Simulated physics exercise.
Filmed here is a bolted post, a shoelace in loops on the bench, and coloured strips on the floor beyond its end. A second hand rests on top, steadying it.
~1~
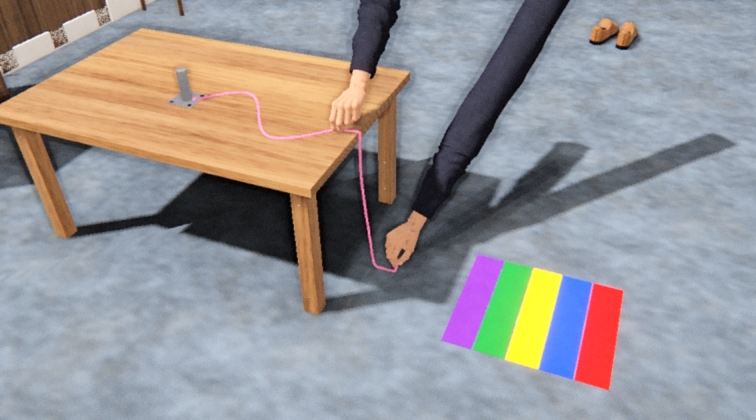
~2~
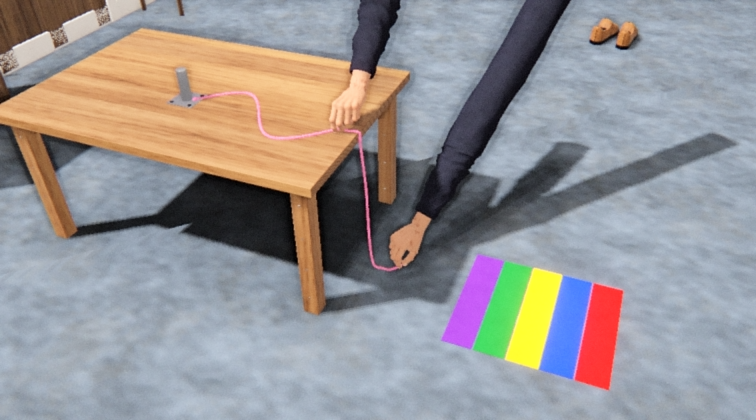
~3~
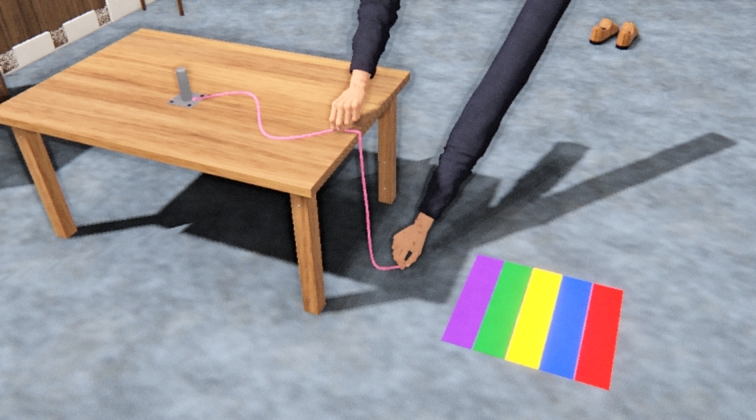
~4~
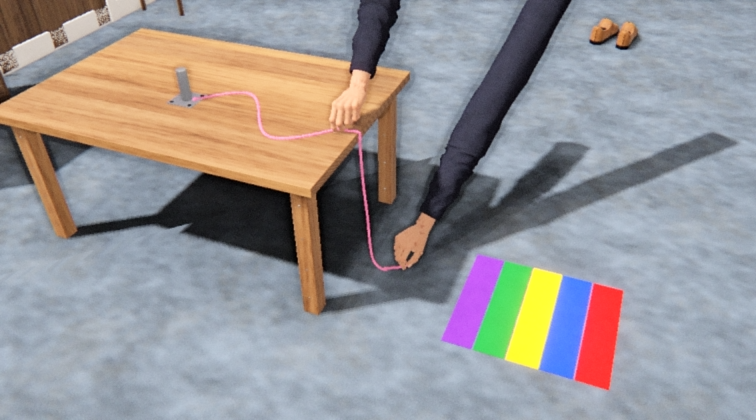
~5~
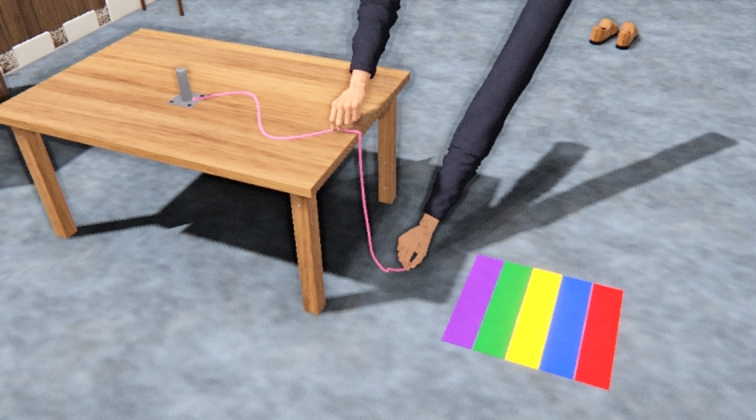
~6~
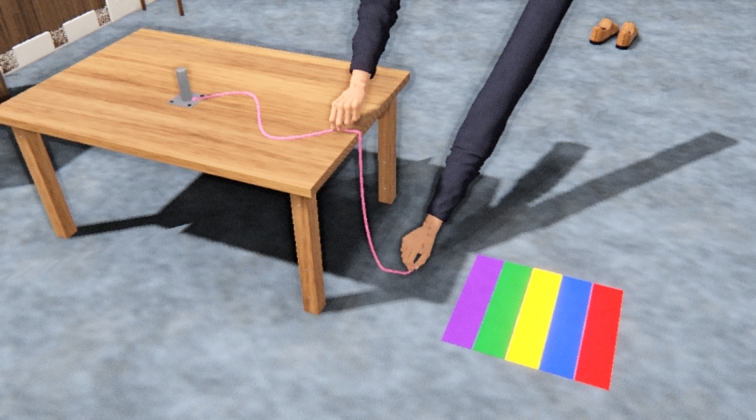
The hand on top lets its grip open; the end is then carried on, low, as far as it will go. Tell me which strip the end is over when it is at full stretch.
It is over the blue strip.
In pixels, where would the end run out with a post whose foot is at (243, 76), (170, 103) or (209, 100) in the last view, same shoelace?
(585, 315), (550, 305) and (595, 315).
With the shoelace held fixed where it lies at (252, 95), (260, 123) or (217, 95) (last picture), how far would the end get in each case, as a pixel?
About (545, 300), (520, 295) and (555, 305).
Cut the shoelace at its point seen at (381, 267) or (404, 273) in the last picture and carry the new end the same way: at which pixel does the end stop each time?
Estimated pixels: (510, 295) then (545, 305).
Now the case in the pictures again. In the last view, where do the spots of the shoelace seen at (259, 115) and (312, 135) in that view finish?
End: (284, 120) and then (365, 145).
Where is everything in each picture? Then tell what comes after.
In the first picture, end (397, 264); purple (463, 327); green (494, 336); yellow (527, 346); blue (560, 355); red (595, 365).
In the second picture, end (402, 265); shoelace through (225, 94) (259, 113) (290, 138) (359, 138) (367, 196) (370, 250).
In the third picture, end (404, 265).
In the fourth picture, end (406, 266); shoelace through (225, 94) (259, 113) (290, 138) (359, 138) (365, 196) (371, 250).
In the fifth picture, end (410, 267).
In the sixth picture, end (413, 268); shoelace through (225, 94) (259, 113) (290, 138) (359, 138) (362, 195) (373, 250).
Early on, end near (509, 293); over green.
Midway, end near (545, 302); over yellow.
At the end of the slack, end near (566, 308); over blue. The end stops over the blue strip.
